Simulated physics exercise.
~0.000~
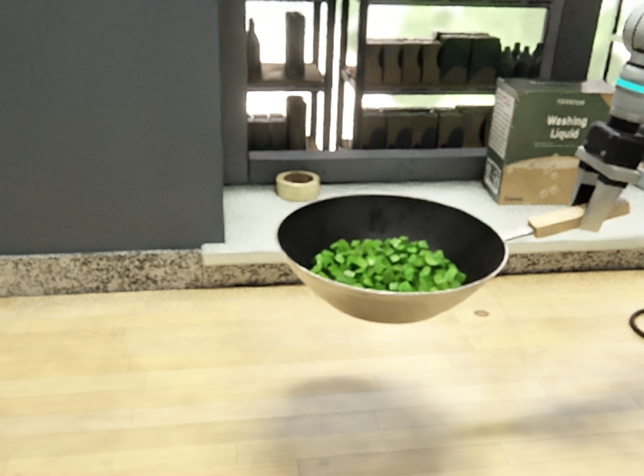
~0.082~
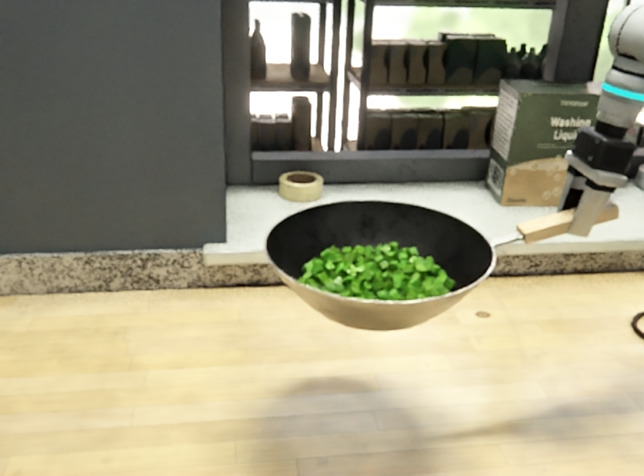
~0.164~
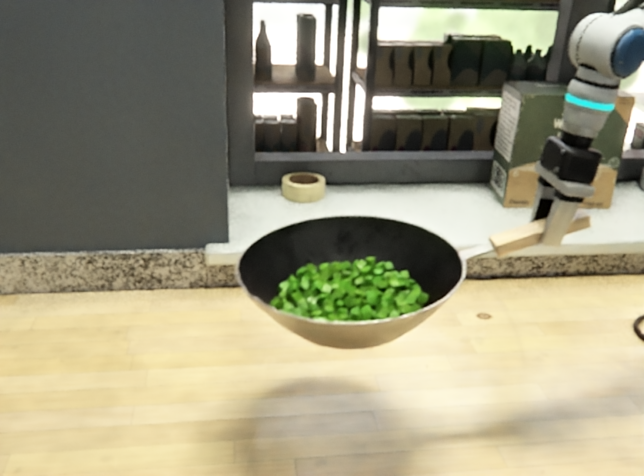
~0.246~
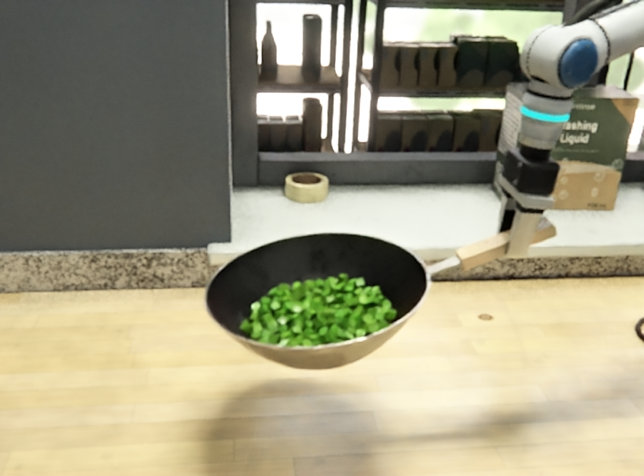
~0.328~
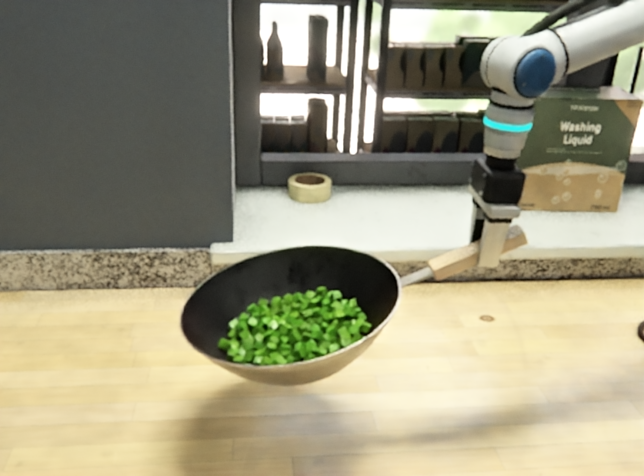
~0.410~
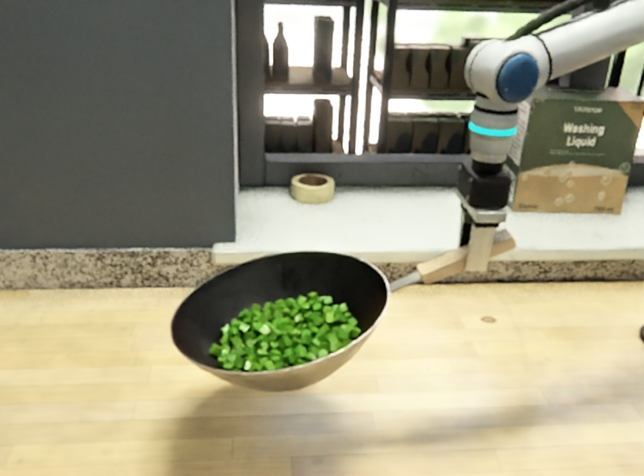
A grey and white robot arm with a glowing blue band grips the wooden handle of a dark-lined wok at the right, seen from slightly above a pale wooden surface. Bright green vegetable dice lie in the wok, before a light ledge with a tape roll, a washing liquid box and dark shelves. The arm carries the wok left and slightly lower, gradually tilting it, while the view stays nearly still.
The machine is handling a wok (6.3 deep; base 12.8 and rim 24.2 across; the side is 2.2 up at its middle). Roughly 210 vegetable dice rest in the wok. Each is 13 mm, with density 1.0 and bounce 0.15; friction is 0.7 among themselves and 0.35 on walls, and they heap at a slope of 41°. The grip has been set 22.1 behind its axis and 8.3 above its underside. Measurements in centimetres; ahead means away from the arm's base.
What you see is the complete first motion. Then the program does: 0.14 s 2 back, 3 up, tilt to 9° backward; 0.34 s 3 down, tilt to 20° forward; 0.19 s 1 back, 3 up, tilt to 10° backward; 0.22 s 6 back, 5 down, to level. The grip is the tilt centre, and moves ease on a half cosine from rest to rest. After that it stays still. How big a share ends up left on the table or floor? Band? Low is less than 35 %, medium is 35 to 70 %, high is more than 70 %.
Medium.
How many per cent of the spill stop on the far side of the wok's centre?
Around 100 per cent.
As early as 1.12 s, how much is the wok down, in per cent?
Reading at that time: Approx. 5 %.
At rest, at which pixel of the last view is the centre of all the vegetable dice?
About (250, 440).
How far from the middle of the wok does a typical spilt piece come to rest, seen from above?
Some 18 centimetres.
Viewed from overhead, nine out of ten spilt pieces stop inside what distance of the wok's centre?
25 cm.
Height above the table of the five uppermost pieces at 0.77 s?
26 cm.
By 0.77 s, tilted 11° forward, highest piece 27 above the table; 200 in the wok, 11 in flight or on a rim.
By 1.12 s, tilted 9° backward, highest piece 38 above the table; 204 in the wok, 7 in flight or on a rim.
By 1.50 s, level, highest piece 18 above the table; 128 on the table or floor, 83 in the wok.
By 2.55 s, level, highest piece 18 above the table; 128 on the table or floor, 83 in the wok.
Final count, 128 on the table or floor, 83 in the wok. That is 61 % on the table or floor.
